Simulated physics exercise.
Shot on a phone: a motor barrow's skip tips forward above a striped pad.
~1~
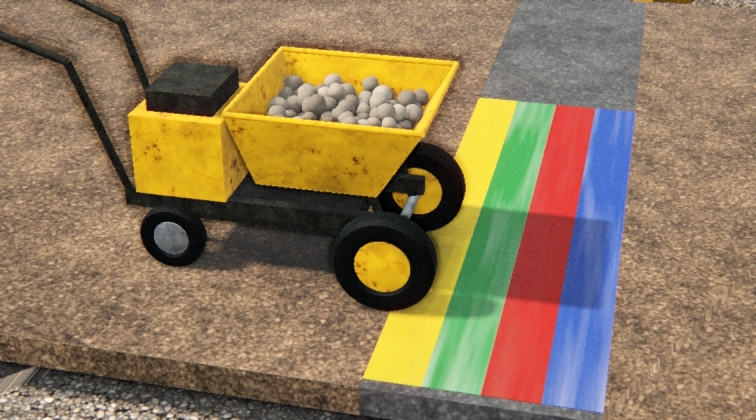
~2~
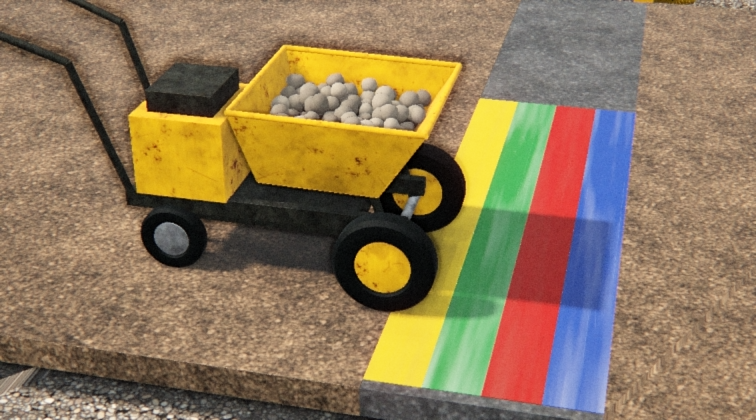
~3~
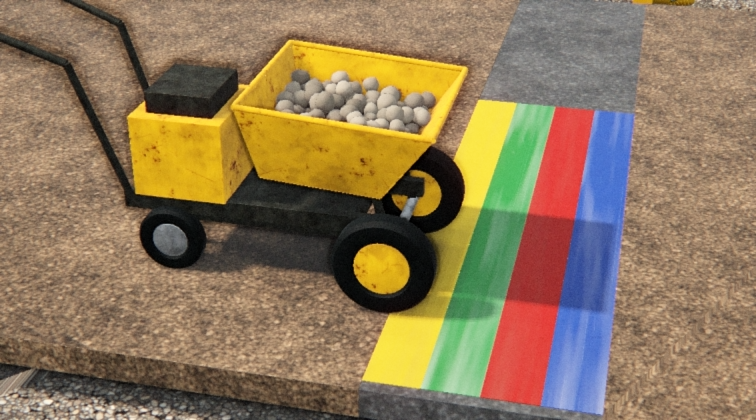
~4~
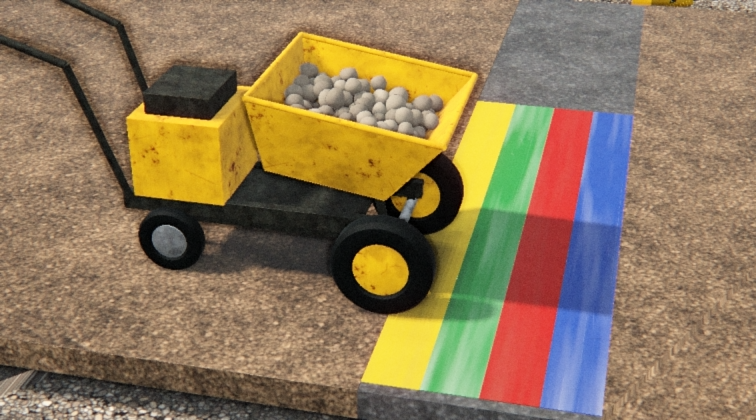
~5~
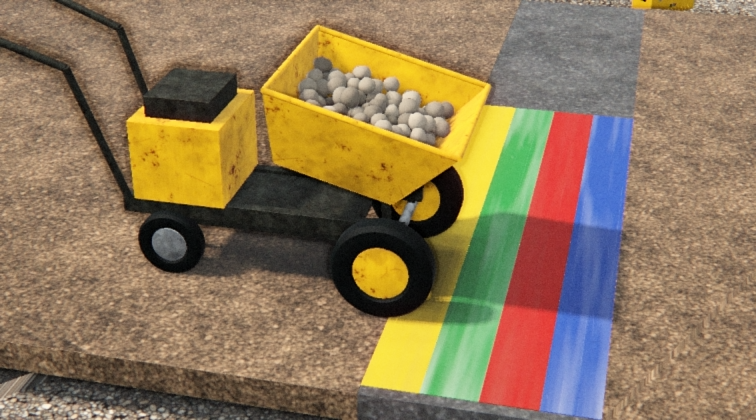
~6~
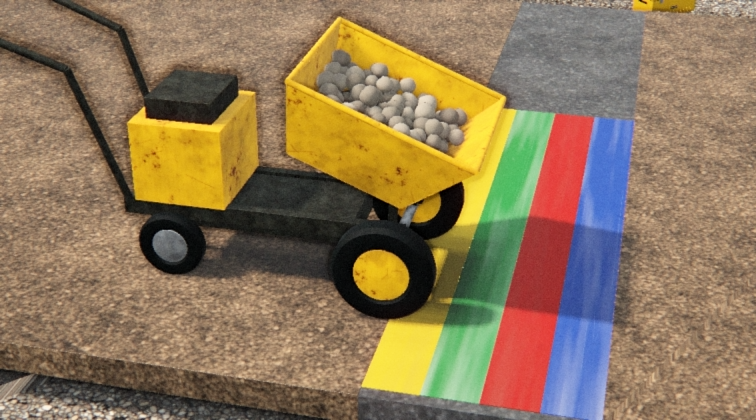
On brown ground beside a yellow, green, red and blue striped pad, a yellow barrow's pebble-filled skip gradually tilting forward, rightward.
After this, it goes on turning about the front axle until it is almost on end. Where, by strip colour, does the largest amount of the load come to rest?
On the blue strip.
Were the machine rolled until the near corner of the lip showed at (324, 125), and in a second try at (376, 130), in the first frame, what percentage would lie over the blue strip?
Roughly 10 per cent at the first spot and 30 per cent at the second.
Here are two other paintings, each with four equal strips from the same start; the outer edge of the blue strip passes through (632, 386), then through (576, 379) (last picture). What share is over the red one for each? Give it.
30 and 0 percent, roughly.
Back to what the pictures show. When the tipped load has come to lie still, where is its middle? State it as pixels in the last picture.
(593, 286).
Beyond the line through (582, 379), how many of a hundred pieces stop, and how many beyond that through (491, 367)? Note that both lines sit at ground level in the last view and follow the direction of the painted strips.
About 40 % and 80 %.
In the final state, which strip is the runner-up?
Second: The red one.
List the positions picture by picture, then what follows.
Lip of the skip (422, 135), level; top of the load (347, 109), river pebbles; yellow strip (407, 341); green strip (463, 349); red strip (520, 357); blue strip (578, 365), in the first picture.
Lip of the skip (425, 136), tipped barely; top of the load (349, 109), in the second picture.
Lip of the skip (432, 141), tipped barely; top of the load (318, 103), in the third picture.
Lip of the skip (443, 147), tipped a little; top of the load (327, 99), in the fourth picture.
Lip of the skip (459, 159), tipped clearly; top of the load (341, 97), in the fifth picture.
Lip of the skip (476, 173), tipped clearly; top of the load (334, 99); yellow strip (406, 350); green strip (462, 357); red strip (519, 365); blue strip (577, 373), in the sixth picture.
Just after the last frame, skip tipped steeply; every one in the skip.
A moment on, skip tipped right over; the larger part in the skip; just a few over the red strip; about a tenth over the blue strip; just a few falling; just a few off the paint.
Further on, skip tipped right over; roughly a third in the skip; about a tenth over the red strip; roughly a third over the blue strip; roughly a quarter off the paint.
When it is over, skip tipped right over; roughly a quarter in the skip; not one over the yellow strip; not one over the green strip; about a tenth over the red strip; roughly a third over the blue strip; roughly a quarter off the paint.
